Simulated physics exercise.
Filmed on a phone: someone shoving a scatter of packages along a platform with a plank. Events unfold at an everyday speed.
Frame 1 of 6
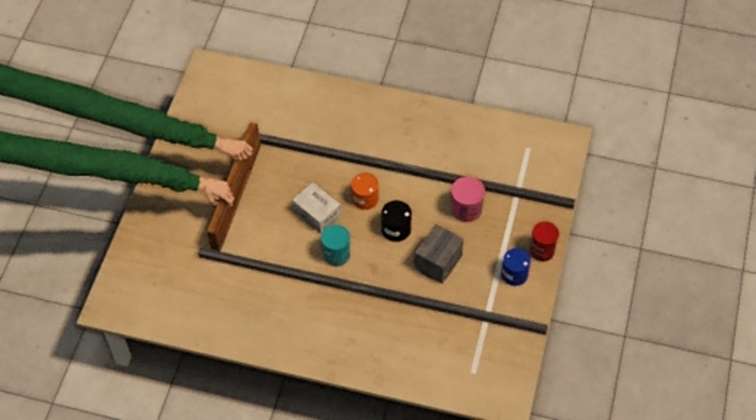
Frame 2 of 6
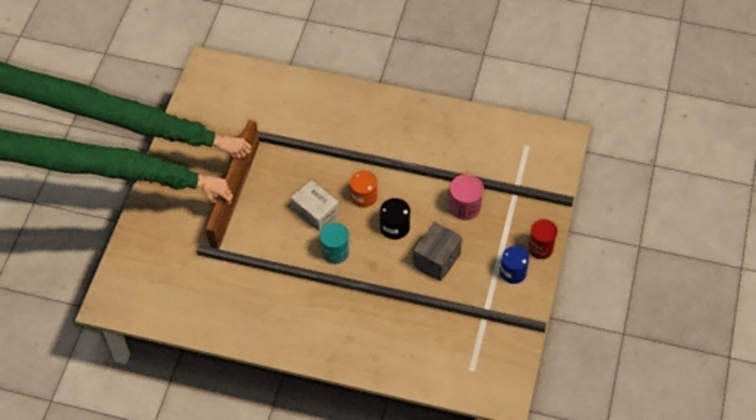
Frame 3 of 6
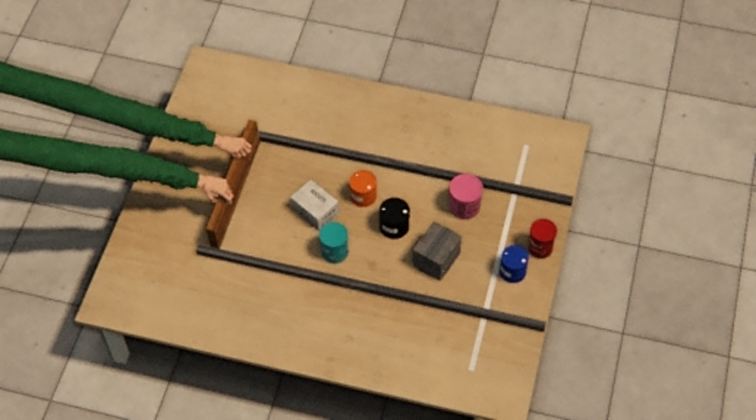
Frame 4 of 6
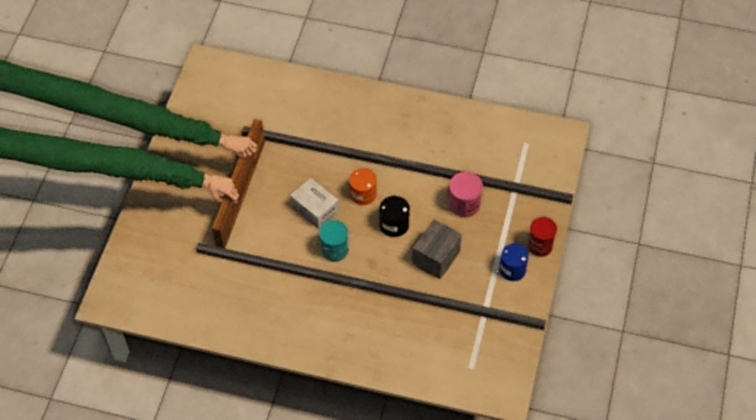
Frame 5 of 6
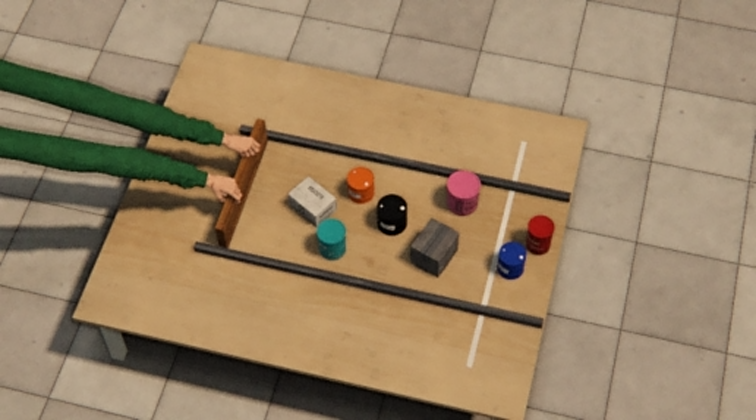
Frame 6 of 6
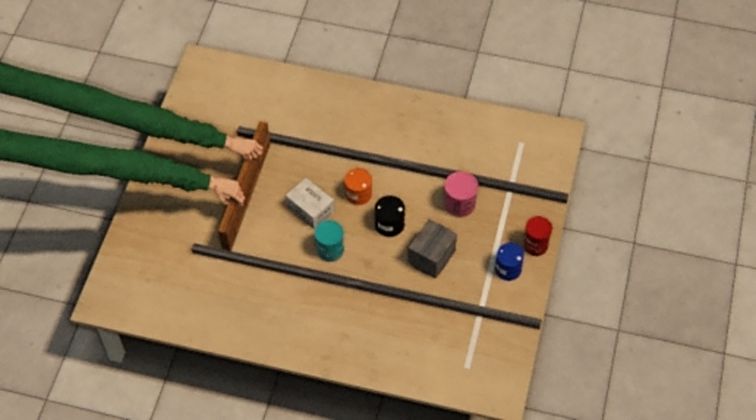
Wooden plank held by two green-sleeved hands inching right along a table between dark rails, short of the scattered, unmoving containers.
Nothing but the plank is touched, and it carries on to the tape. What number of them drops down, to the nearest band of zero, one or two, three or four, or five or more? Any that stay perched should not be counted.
Nearest band: One or two.
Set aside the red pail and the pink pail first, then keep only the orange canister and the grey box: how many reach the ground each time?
Try one: 1; try two: 1.
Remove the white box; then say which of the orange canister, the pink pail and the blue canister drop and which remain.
The orange canister keeps its place; the pink pail keeps its place; and the blue canister is gone.
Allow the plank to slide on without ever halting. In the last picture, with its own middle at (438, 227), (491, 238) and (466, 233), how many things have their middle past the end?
Taking the three positions in turn, the counts come to 0, 2 and 0.
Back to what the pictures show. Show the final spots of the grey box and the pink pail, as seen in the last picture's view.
The grey box stops around (537, 279); the pink pail around (546, 204).
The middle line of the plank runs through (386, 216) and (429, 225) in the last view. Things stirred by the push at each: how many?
Tally: First 5; then 6.
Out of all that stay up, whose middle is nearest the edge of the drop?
The black canister winds up nearest.
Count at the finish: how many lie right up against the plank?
My count gives 3.
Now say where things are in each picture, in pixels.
In the first frame, red pail (544, 242); blue canister (516, 267); pink pail (467, 200); plank (235, 187); tape (502, 255).
In the second frame, blue canister (515, 265); turquoise pail (335, 244).
In the third frame, pink pail (465, 197); grey box (437, 251).
In the fourth frame, red pail (542, 237); orange canister (363, 187).
In the fifth frame, blue canister (512, 261); plank (242, 183).
In the sixth frame, red pail (537, 237); blue canister (509, 262); pink pail (461, 195); plank (245, 186); tape (496, 250).
Early on, none off yet; red pail at rest near (537, 237); blue canister at rest near (509, 262); pink pail at rest near (461, 195).
A while later, none off yet; red pail at rest near (537, 237); blue canister travelled a little near (520, 263); pink pail travelled about its own width near (499, 199).
Finally, the number that fall off is one or two; lost, blue canister and red pail.
